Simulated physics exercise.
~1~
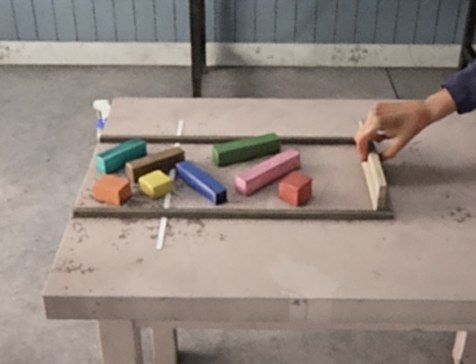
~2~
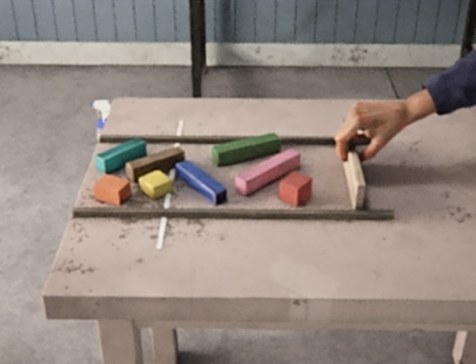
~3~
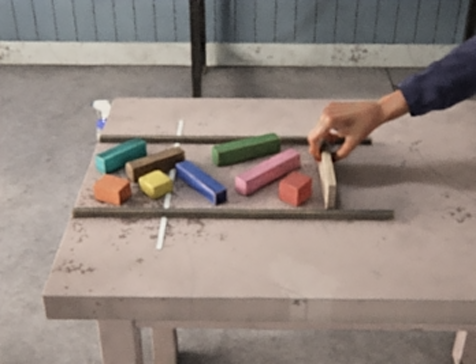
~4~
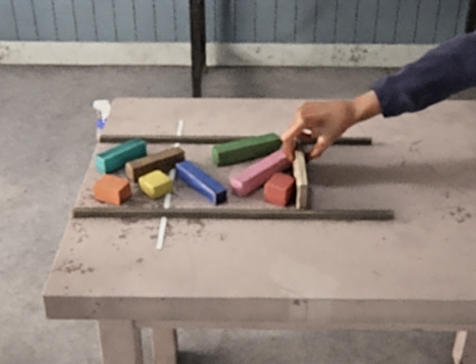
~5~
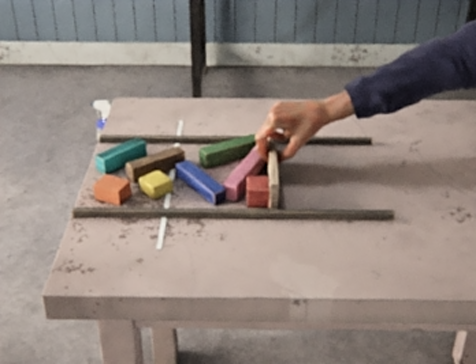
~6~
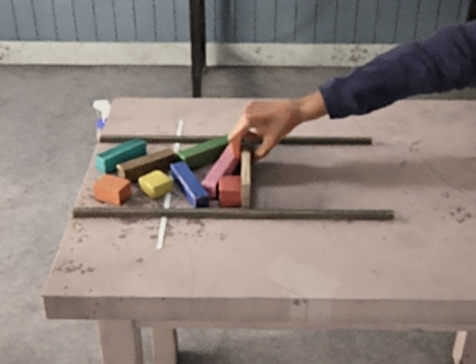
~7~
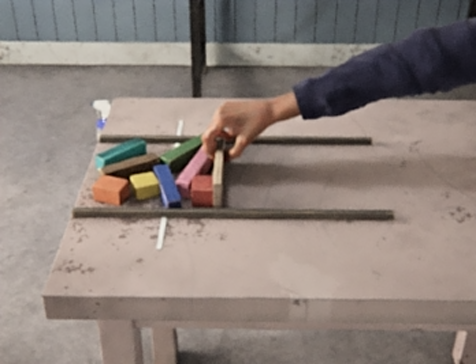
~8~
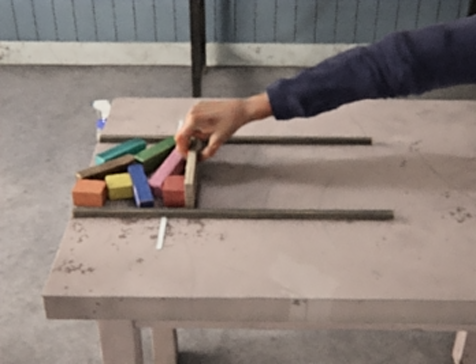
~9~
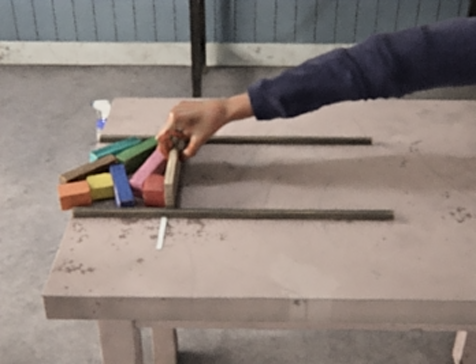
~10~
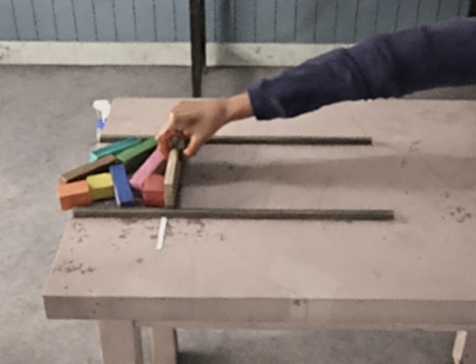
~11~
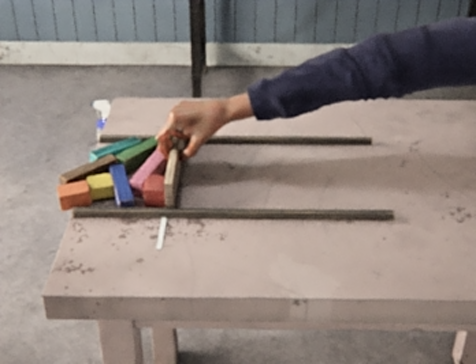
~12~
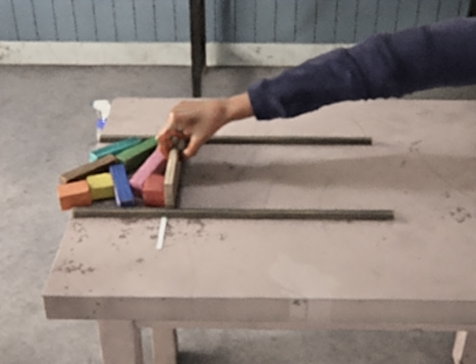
At first, colorful long and short blocks lie at all angles between two dark rails on a pale table, while a hand at the right holds a wooden board upright. The hand slides the board left across the empty space until it meets the red block and the pink bar. It keeps pushing, and the green bar and blue stick are swept along too. The pieces bunch together, and the turquoise, brown, yellow and orange ones shift left as well. Finally the hand stops near the white tape, with the blocks packed at the table's left end and none fallen.
